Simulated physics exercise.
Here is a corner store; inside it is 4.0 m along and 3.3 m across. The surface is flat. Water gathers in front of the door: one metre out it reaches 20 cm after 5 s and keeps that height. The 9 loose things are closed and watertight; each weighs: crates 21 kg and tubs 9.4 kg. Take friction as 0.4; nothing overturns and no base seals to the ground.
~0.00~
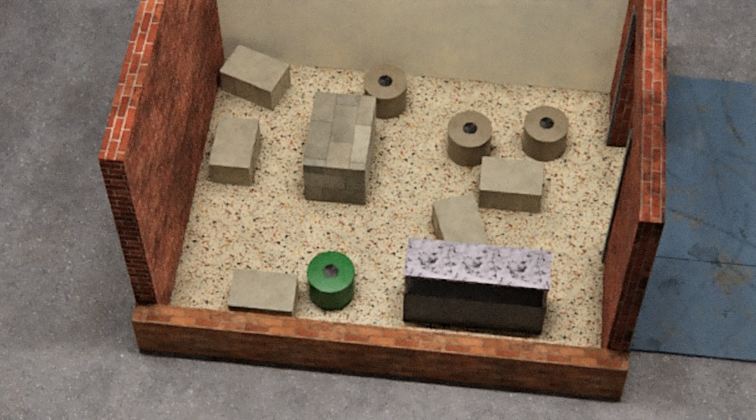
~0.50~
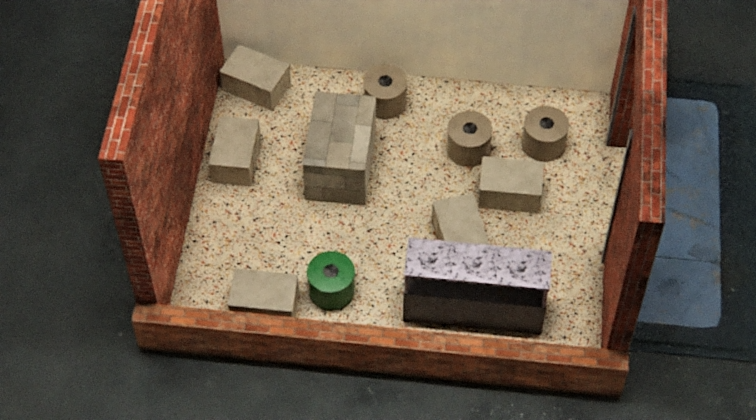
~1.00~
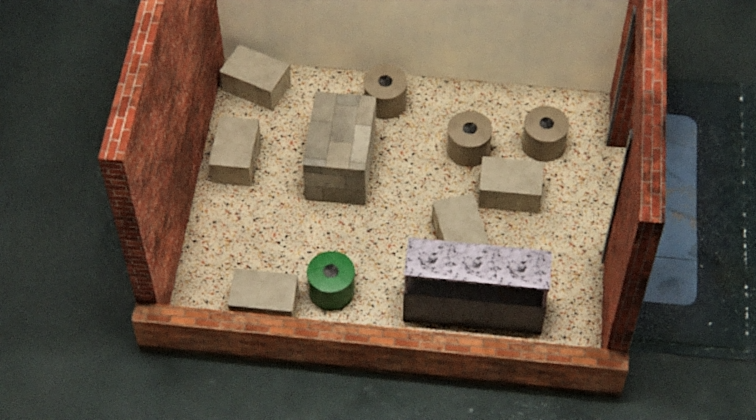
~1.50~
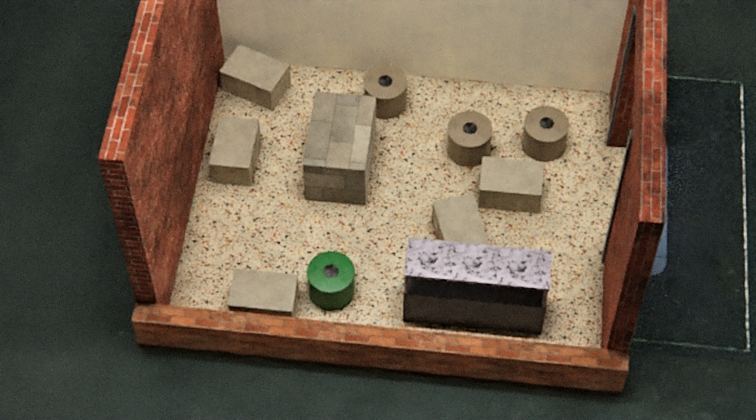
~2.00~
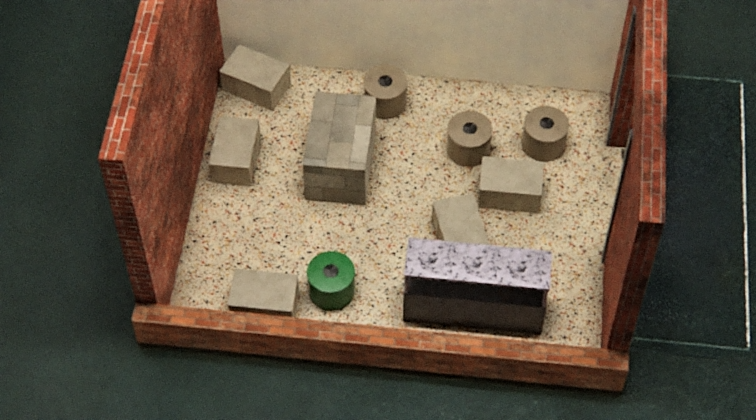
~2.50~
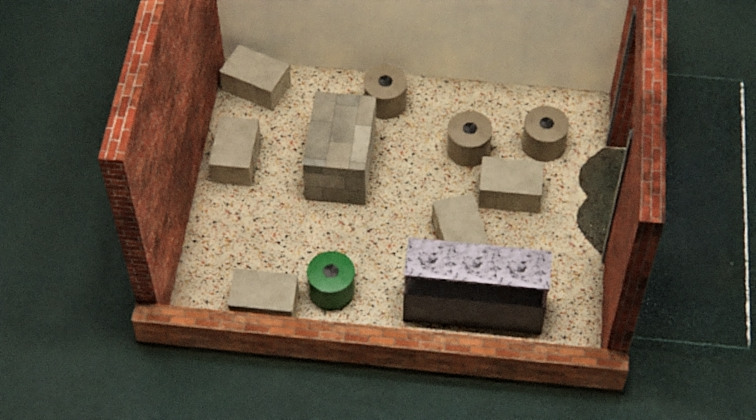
A brick-walled room with grey blocks, round tubs and a green tub stayed still while the ground outside turned dark, and then a little dark water crept in through the opening on the right.
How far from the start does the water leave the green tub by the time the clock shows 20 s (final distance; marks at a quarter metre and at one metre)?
Green tub slides a little.
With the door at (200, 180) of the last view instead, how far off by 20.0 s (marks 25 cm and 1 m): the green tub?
Then the green tub moves a short way.
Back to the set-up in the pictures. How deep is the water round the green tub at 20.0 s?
Roughly 20 cm.
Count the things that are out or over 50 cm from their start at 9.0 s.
6 of them.
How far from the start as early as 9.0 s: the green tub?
Roughly 40 cm by then.
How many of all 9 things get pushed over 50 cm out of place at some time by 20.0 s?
I count 9.
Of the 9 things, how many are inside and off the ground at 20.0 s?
I count 9.
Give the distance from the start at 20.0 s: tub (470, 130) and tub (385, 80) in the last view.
In turn: 200 cm, 140 cm.
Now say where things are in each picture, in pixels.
In the first frame, the green tub at (331, 271) rests on the ground; 0.0 m2 under water; 0 of 9 have shifted.
In the second frame, the green tub at (331, 271) rests on the ground; water covers 0.0 m2; 0 of 9 have shifted.
In the third frame, the green tub at (331, 271), on the bottom; 0.0 m2 under water; 0 of 9 have shifted.
In the fourth frame, the green tub at (331, 271), on the bottom; 0.0 m2 under water; 0 of 9 have shifted.
In the fifth frame, the green tub at (331, 271), on the bottom; water covers 0.0 m2; 0 of 9 have shifted.
In the sixth frame, the green tub at (331, 271), on the bottom; water covers 0.2 m2; 0 of 9 have shifted.
After 4.0 s the green tub is near (331, 271), 0.0 m from its start, aground; 0 afloat.
After 9.0 s the green tub is near (323, 304), 0.4 m from its start, afloat; 5 afloat.
After 16.0 s the green tub is near (381, 307), 0.6 m from its start, afloat; 9 afloat.
After 20.0 s the green tub is near (381, 304), 0.6 m from its start, afloat; 9 afloat.
